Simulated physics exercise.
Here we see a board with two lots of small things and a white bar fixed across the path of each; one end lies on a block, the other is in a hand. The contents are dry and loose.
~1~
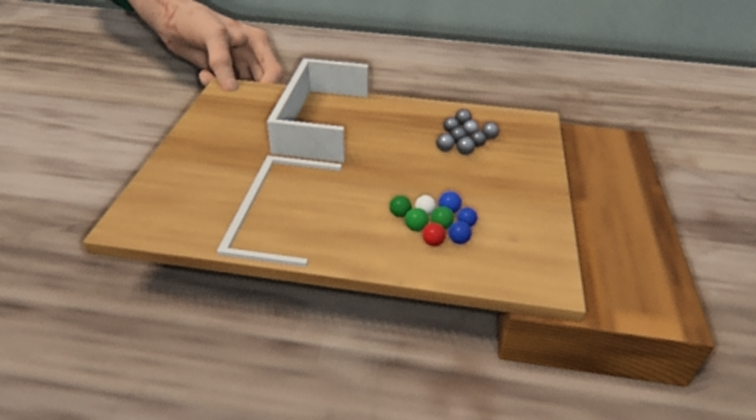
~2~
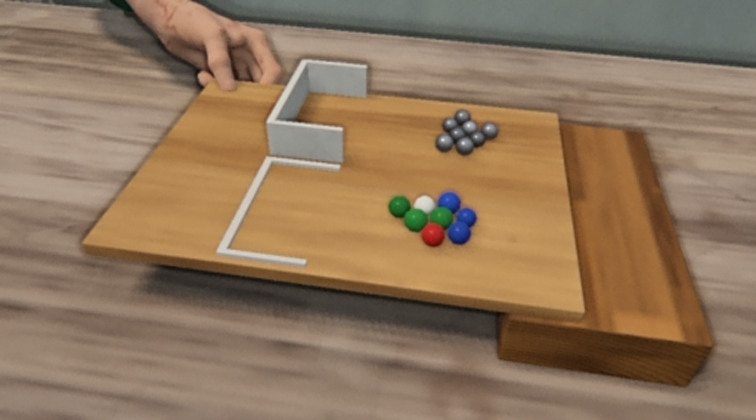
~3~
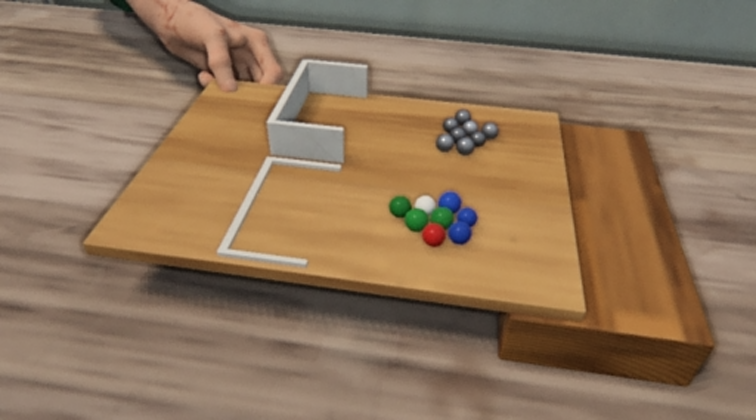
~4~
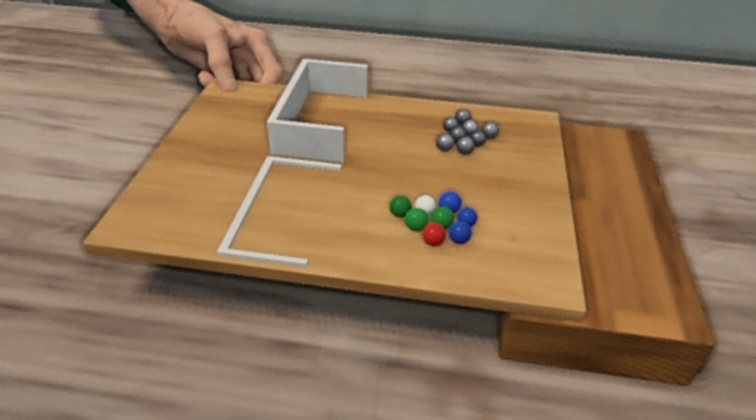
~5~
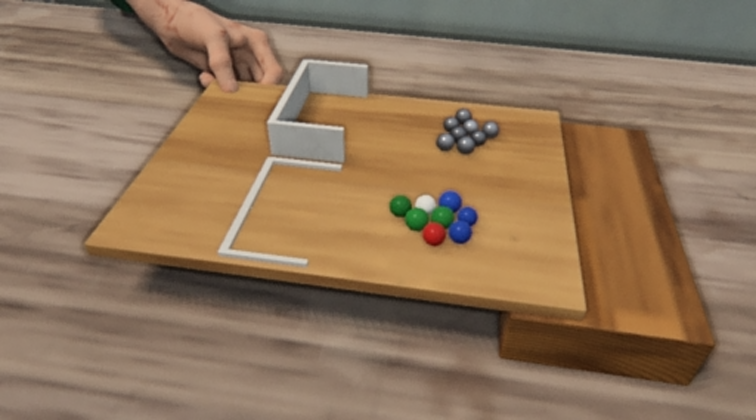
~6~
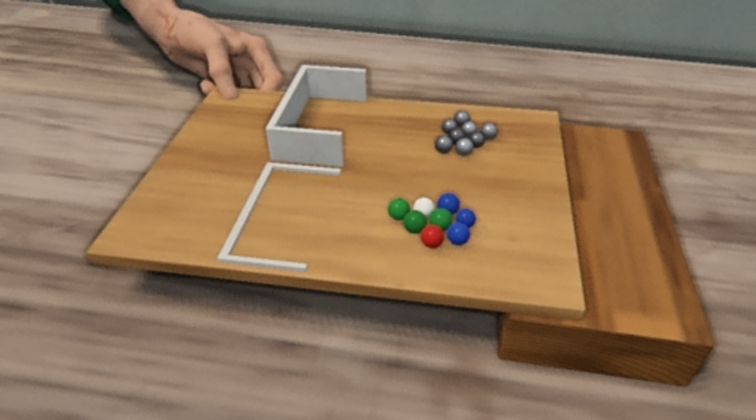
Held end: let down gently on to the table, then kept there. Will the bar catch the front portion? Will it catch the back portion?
My prediction: The front portion is not retained. The back portion is retained.
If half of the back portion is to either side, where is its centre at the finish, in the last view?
About (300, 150).
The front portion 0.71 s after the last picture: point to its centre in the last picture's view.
(271, 221).
Then, 0.20 s on from there, board sloping at 5°; front portion where it was; back portion where it was.
Then, 0.44 s on from there, board sloping at 9°; front portion on its way down; back portion on its way down.
Then, 0.71 s on from there, board resting at 9°; front portion a little past its bar; back portion has reached its bar.
In the end, board resting at 9°; front portion the bulk past its bar; back portion gathered behind its bar.
